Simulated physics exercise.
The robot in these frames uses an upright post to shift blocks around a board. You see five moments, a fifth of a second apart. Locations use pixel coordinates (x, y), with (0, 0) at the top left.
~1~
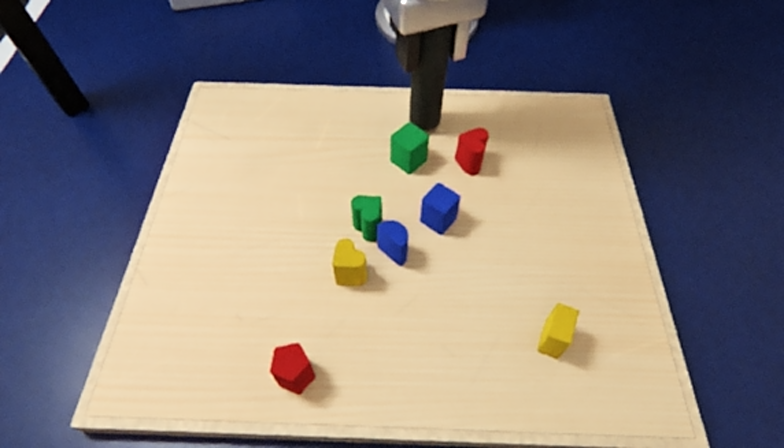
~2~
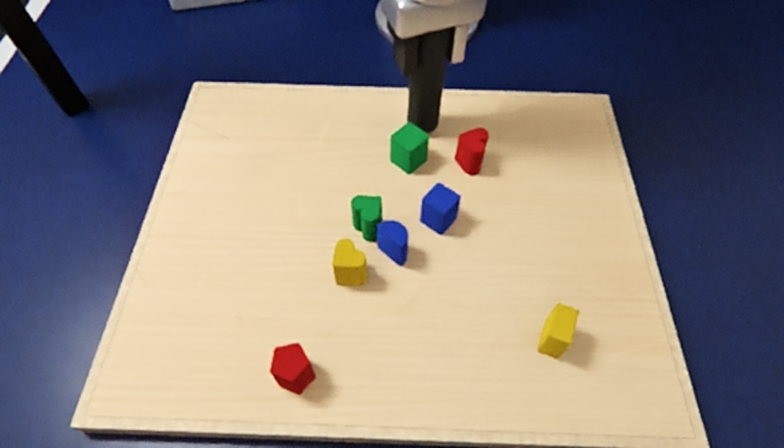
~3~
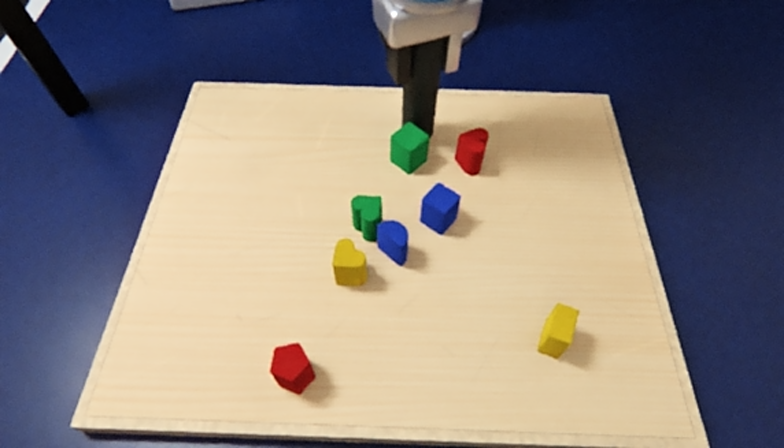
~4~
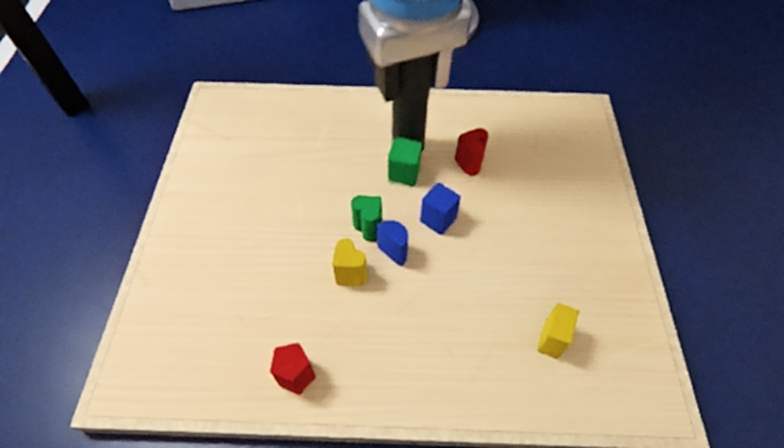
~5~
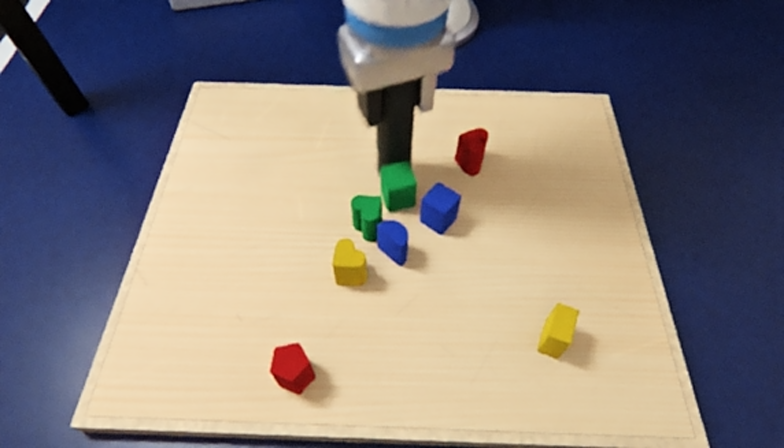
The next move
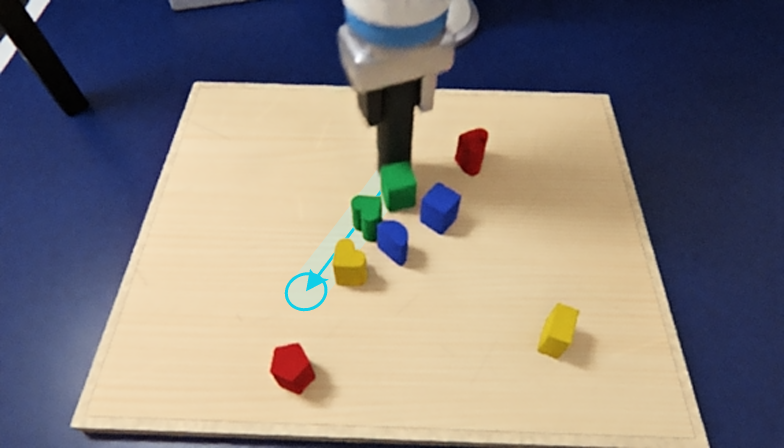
On a wooden board, a robot arm's dark post moves up to a green block and pushes it down toward neighbouring blocks.
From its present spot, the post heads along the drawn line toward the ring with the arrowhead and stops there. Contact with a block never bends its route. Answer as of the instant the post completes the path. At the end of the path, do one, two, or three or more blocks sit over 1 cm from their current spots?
Total moved: Three or more.
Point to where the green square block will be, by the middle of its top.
About (401, 199).
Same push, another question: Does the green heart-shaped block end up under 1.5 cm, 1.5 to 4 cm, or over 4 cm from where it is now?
The largest band: Over 4 cm.
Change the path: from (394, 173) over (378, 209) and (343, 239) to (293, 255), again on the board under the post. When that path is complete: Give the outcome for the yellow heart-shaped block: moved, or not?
Once the path is done, it is somewhere new.
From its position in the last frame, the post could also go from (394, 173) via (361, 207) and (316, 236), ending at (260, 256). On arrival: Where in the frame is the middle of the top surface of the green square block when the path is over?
Expect it around (399, 193).
The line goes in a line from (394, 173) to (306, 291).
On the path given first. One third of the way, post at (368, 205); green heart-shaped block at (364, 213); green square block at (401, 198), turned 35° anticlockwise.
Two thirds of the way, post at (338, 245); yellow heart-shaped block at (345, 278), turned 20° anticlockwise; green heart-shaped block at (349, 254), turned 30° anticlockwise; green square block at (401, 199), turned 35° anticlockwise.
At the end, post at (305, 288); yellow heart-shaped block at (348, 293), turned 50° anticlockwise; green heart-shaped block at (346, 268), turned 55° anticlockwise; blue D-shaped block unmoved; green square block at (401, 199), turned 35° anticlockwise.
